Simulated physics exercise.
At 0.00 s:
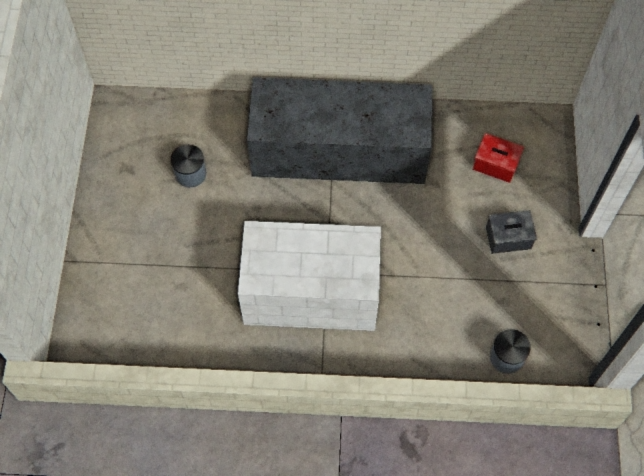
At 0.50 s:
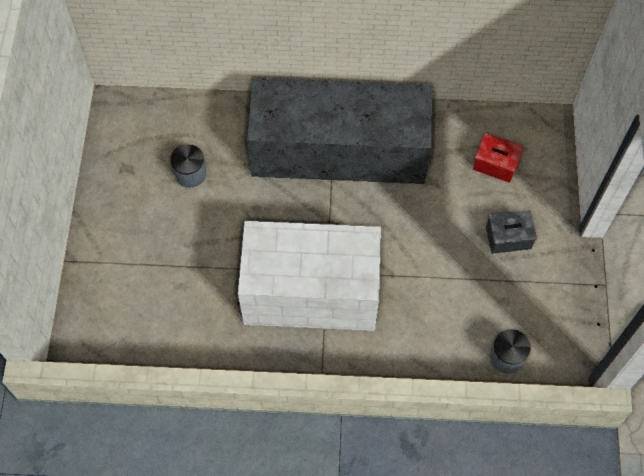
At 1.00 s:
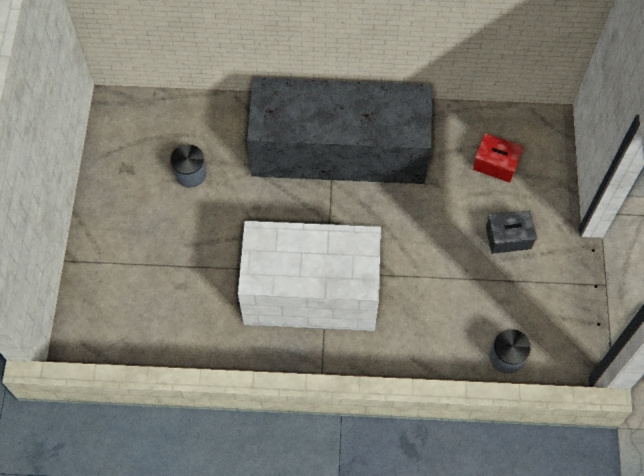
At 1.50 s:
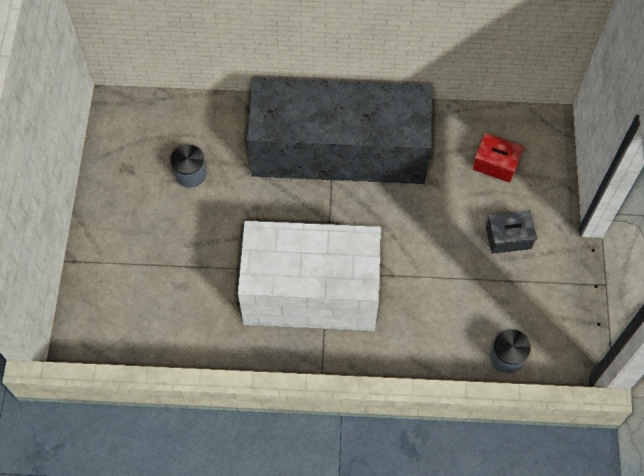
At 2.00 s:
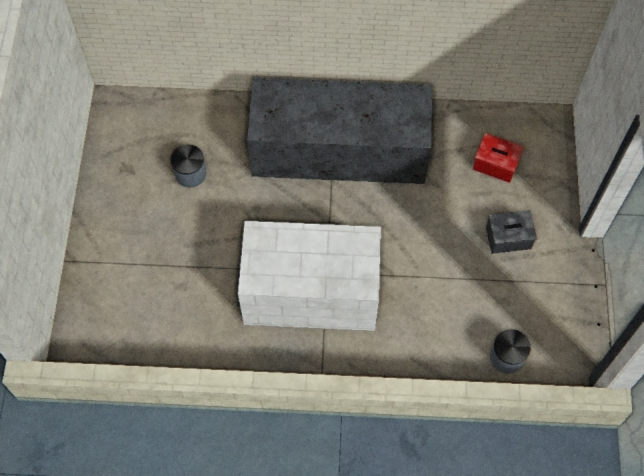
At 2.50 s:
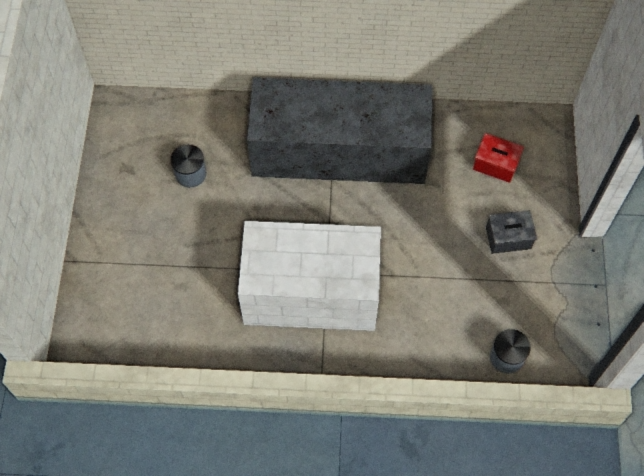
Small walled room with dark and white blocks, a red case and other containers sitting still, water edging in at right doorway.
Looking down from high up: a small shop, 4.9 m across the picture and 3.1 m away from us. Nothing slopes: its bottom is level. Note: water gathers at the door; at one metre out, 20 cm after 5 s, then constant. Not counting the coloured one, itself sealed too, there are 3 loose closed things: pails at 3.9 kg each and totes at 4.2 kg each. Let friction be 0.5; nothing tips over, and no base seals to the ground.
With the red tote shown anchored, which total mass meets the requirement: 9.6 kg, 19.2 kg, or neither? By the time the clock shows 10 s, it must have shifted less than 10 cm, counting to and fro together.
The answer is 9.6 kg already.
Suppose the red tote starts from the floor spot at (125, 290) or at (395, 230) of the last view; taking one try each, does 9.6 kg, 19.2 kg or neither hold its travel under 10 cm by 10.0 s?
Respectively, the heavy option is needed and neither option succeeds.
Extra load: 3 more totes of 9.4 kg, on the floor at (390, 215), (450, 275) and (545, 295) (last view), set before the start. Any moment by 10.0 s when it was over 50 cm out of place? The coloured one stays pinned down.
Taking them in turn, the first is beyond the line, the second beyond the line and the third beyond the line.
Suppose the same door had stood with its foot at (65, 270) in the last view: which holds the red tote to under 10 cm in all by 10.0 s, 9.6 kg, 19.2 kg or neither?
Moved there, the light choice works.
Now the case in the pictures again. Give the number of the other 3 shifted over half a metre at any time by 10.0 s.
The answer here is 2.
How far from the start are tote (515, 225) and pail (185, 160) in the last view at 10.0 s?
The first is 120 cm from its start, the second 30 cm.
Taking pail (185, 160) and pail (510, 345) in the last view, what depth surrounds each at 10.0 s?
About 4 and 12 cm.
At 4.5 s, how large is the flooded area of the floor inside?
Some 4.0 m2 of it.
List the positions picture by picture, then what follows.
The red tote at (500, 152) rests on the ground; water covers 0.0 m2; 0 of 4 have shifted, in the first picture.
The red tote at (500, 152), on the bottom; 0.0 m2 under water; 0 of 4 have shifted, in the second picture.
The red tote at (500, 152), on the bottom; water covers 0.0 m2; 0 of 4 have shifted, in the third picture.
The red tote at (500, 152), on the bottom; 0.0 m2 under water; 0 of 4 have shifted, in the fourth picture.
The red tote at (500, 152), on the bottom; 0.0 m2 under water; 0 of 4 have shifted, in the fifth picture.
The red tote at (500, 152), on the bottom; water covers 0.3 m2; 0 of 4 have shifted, in the sixth picture.
After 3.5 s the red tote would be 0 cm from its start with 9.6 kg and 0 cm from its start with 19.2 kg; 0 cm of water round it then.
After 4.5 s the red tote would be 0 cm from its start with 9.6 kg and 0 cm from its start with 19.2 kg; 0 cm of water round it then.
After 7.0 s the red tote would be 0 cm from its start with 9.6 kg and 0 cm from its start with 19.2 kg; 2 cm of water round it then.
After 10.0 s the red tote would be 0 cm from its start with 9.6 kg and 0 cm from its start with 19.2 kg; 4 cm of water round it then.
